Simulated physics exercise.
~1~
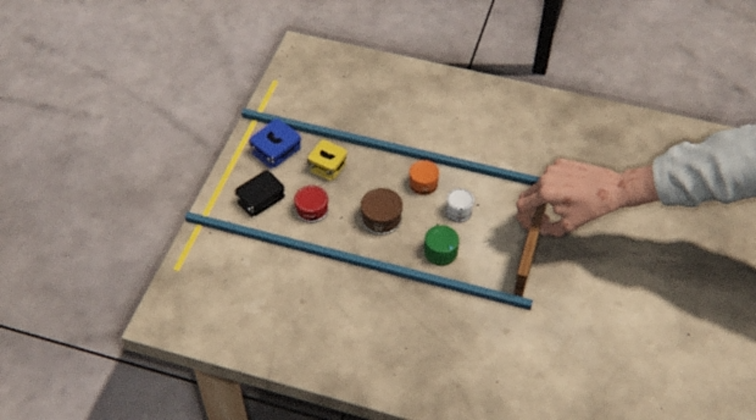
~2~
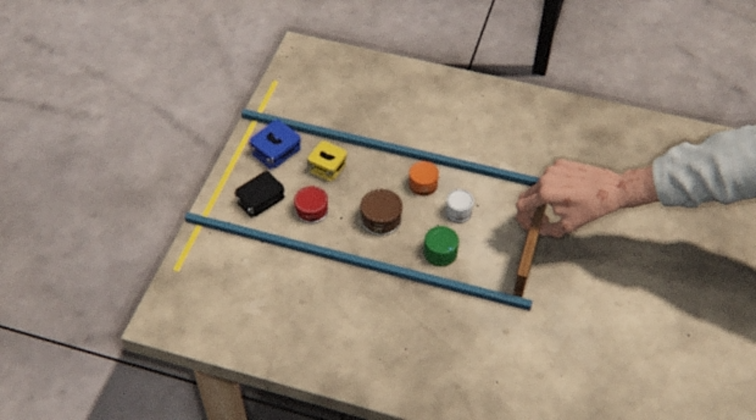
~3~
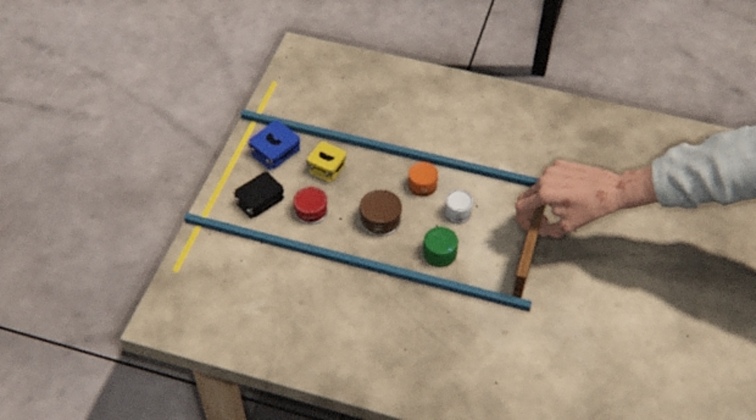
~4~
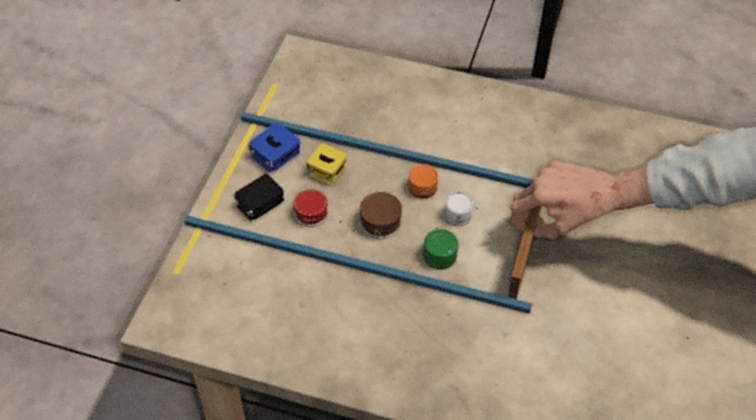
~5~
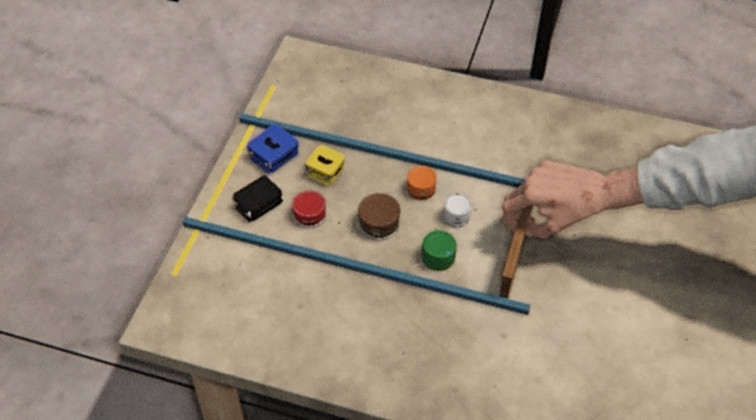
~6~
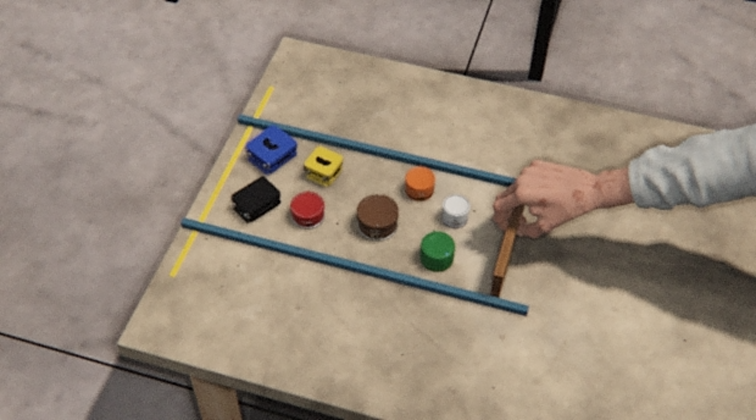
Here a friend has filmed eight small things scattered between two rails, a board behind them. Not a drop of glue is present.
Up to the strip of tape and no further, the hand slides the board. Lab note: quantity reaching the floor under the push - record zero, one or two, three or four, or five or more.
Recorded: Five or more.
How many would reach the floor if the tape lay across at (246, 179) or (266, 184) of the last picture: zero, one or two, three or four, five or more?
Three to four, then just one or two.
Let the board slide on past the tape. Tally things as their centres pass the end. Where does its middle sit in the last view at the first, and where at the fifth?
Its middle is near (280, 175) and then near (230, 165).
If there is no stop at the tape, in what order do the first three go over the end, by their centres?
Those would be the blue case, the black case and the red tin, in that order.
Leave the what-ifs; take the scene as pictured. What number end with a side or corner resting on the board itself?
My count gives 3.
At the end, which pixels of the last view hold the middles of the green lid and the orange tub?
Same order as the question: First (190, 201), second (231, 131).
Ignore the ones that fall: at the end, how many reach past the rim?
The answer comes to 3.
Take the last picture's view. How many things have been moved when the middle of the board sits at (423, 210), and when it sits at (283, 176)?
So 4, and at the other place 8.
Soon after, none off yet; blue case at rest near (272, 151); black case at rest near (257, 201); yellow case at rest near (324, 168).
After that, none off yet; blue case at rest near (272, 151); black case at rest near (251, 199); yellow case displaced a little near (310, 165).
And then, none off yet; blue case tilting well over near (207, 142); black case displaced about its own width near (204, 177); yellow case displaced well along near (239, 146).
In the end, the number that fall off is five or more; gone, brown tin, red tin, yellow case, black case and blue case.
